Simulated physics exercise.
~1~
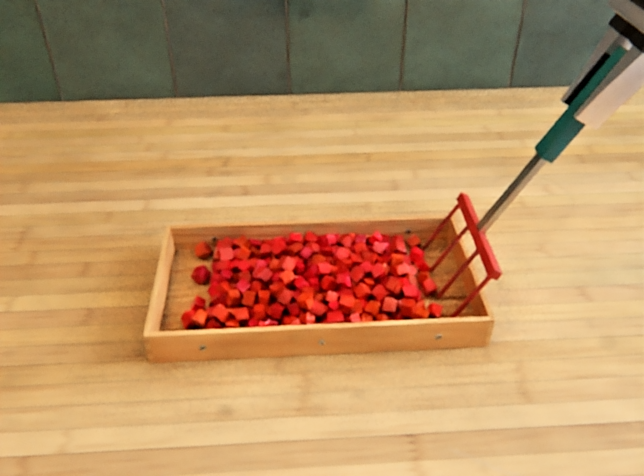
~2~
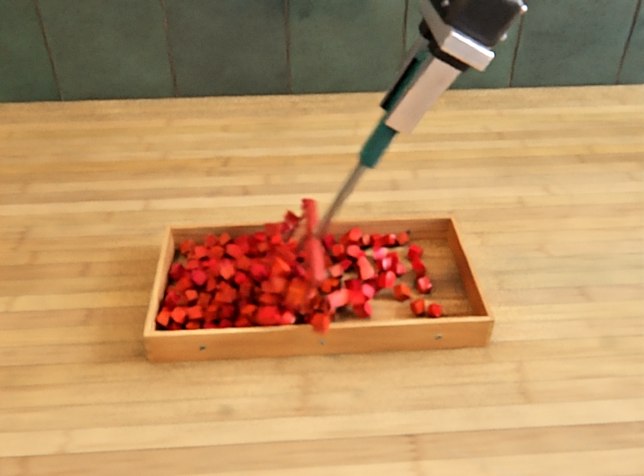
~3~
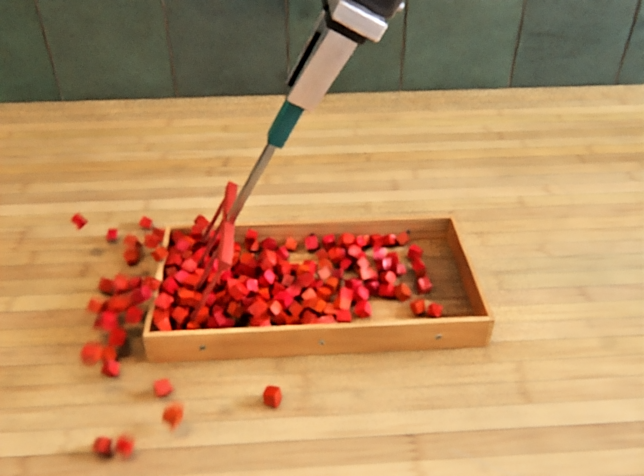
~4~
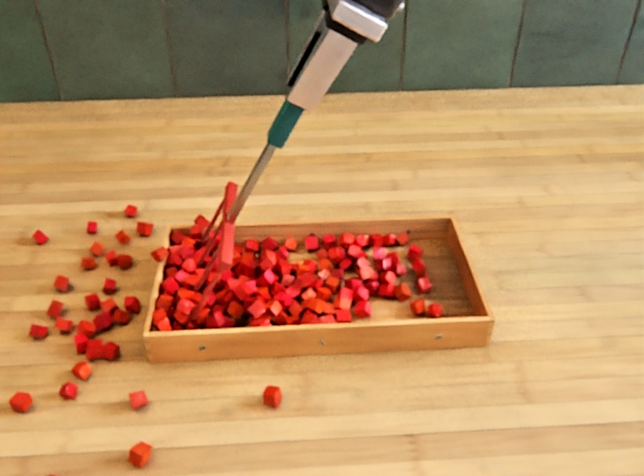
At the start, a robot arm holds a red fork-like tool at the right end of a shallow wooden tray filled with small red vegetable dice, set on a light wooden table top. The arm sweeps the tool left through the tray, pushing the dice into a heap and leaving part of the right side nearly bare. It carries on towards the left end, and a batch of dice spills over the edge and scatters. The tool then stops near that end while the loose pieces spread out and settle. Finally, most dice remain in the unmoved tray, with several dozen lying on the table.
